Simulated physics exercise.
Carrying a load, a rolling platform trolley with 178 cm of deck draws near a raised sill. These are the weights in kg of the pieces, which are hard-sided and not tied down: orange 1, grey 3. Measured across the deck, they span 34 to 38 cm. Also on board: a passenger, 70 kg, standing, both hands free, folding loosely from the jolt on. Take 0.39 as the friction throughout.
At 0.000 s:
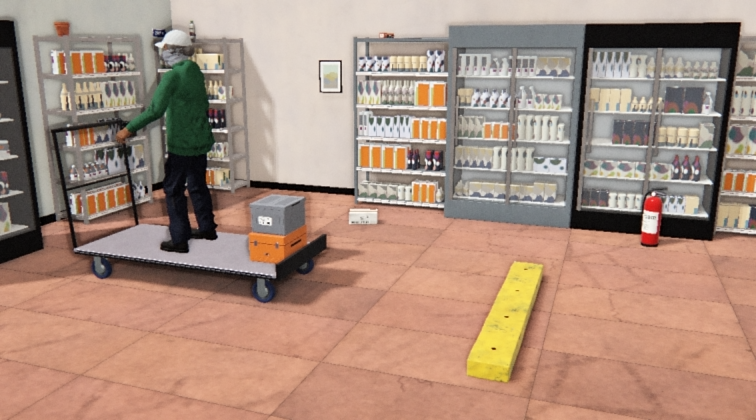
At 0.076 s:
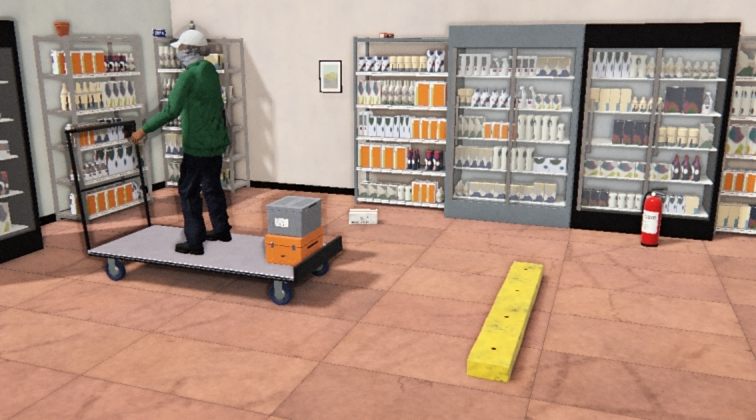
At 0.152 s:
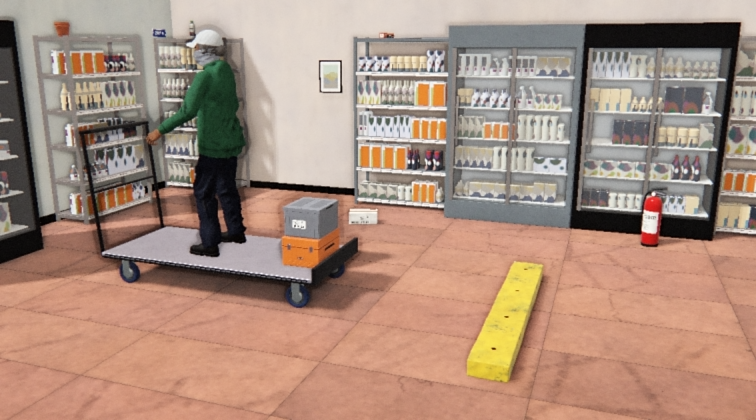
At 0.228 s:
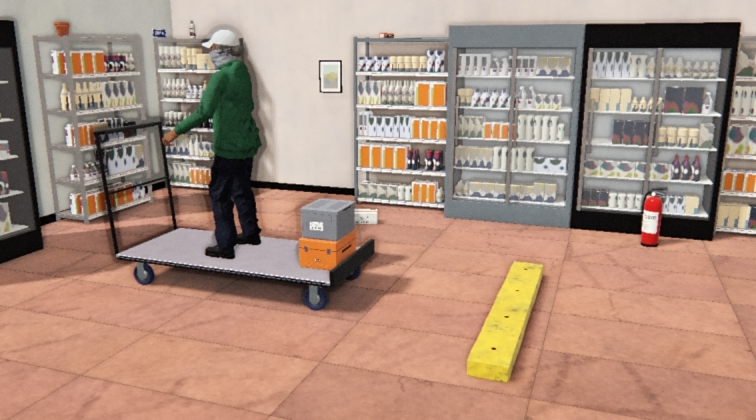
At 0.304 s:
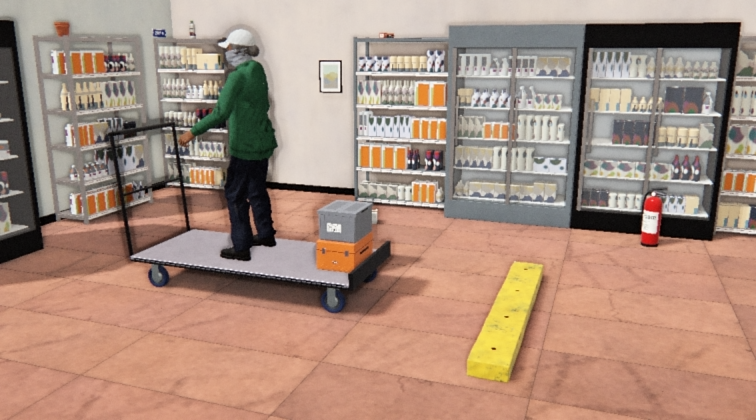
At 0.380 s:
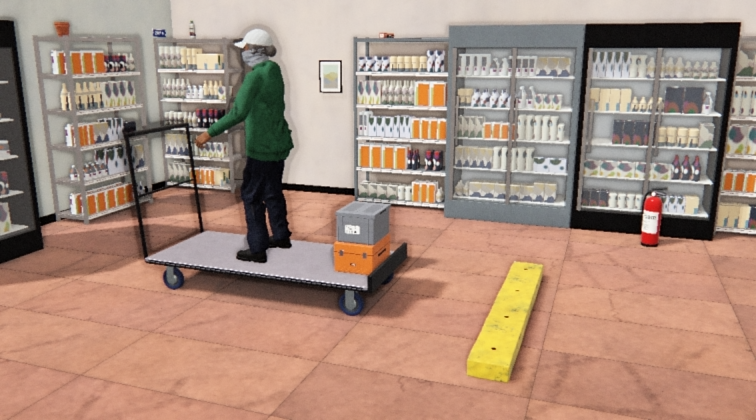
A person in a green top, dark trousers and a pale cap stands on a flat platform trolley in a shop-like room with stocked shelves along the walls, seen from a fixed, slightly raised view. A grey box sits on an orange one at the deck's right end, with a yellow bar and red extinguisher farther right. The trolley rolls steadily rightward, carrying the upright rider, one arm toward the handle, and both boxes.
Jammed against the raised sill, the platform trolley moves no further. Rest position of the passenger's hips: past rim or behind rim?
It overshoots the deck.
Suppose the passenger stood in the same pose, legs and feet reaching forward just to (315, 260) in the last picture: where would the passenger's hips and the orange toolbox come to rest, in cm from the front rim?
Hips go over by 50 cm, but the orange item stops 20 cm short.
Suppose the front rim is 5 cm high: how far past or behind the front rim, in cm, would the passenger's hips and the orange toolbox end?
With that rim, hips finish 20 cm past and orange stays 20 cm behind.
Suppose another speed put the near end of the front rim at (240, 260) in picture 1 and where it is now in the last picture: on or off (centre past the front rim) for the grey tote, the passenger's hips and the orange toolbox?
Outcome: Grey lost; hips lost; orange kept.
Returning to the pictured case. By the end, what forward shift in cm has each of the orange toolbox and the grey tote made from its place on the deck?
Roughly orange 5 cm, grey 120 cm.
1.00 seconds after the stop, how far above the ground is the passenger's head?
At that moment it's around 30 cm off the ground.
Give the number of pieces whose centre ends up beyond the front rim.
1.
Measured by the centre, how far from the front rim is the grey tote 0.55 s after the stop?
Its centre is around 55 cm past the front rim.
The wheels strike at 0.85 s.
After 1.10 s the passenger's hips are 45 cm behind the rim, near (446, 181) in the last picture's view.
After 1.40 s the passenger's hips are 6 cm behind the rim, near (502, 234) in the last picture's view.
After 1.85 s the passenger's hips are 12 cm past the rim, near (530, 249) in the last picture's view.
When all is still (4.5 s), past the rim, grey tote and the passenger's hips; behind it, orange toolbox.
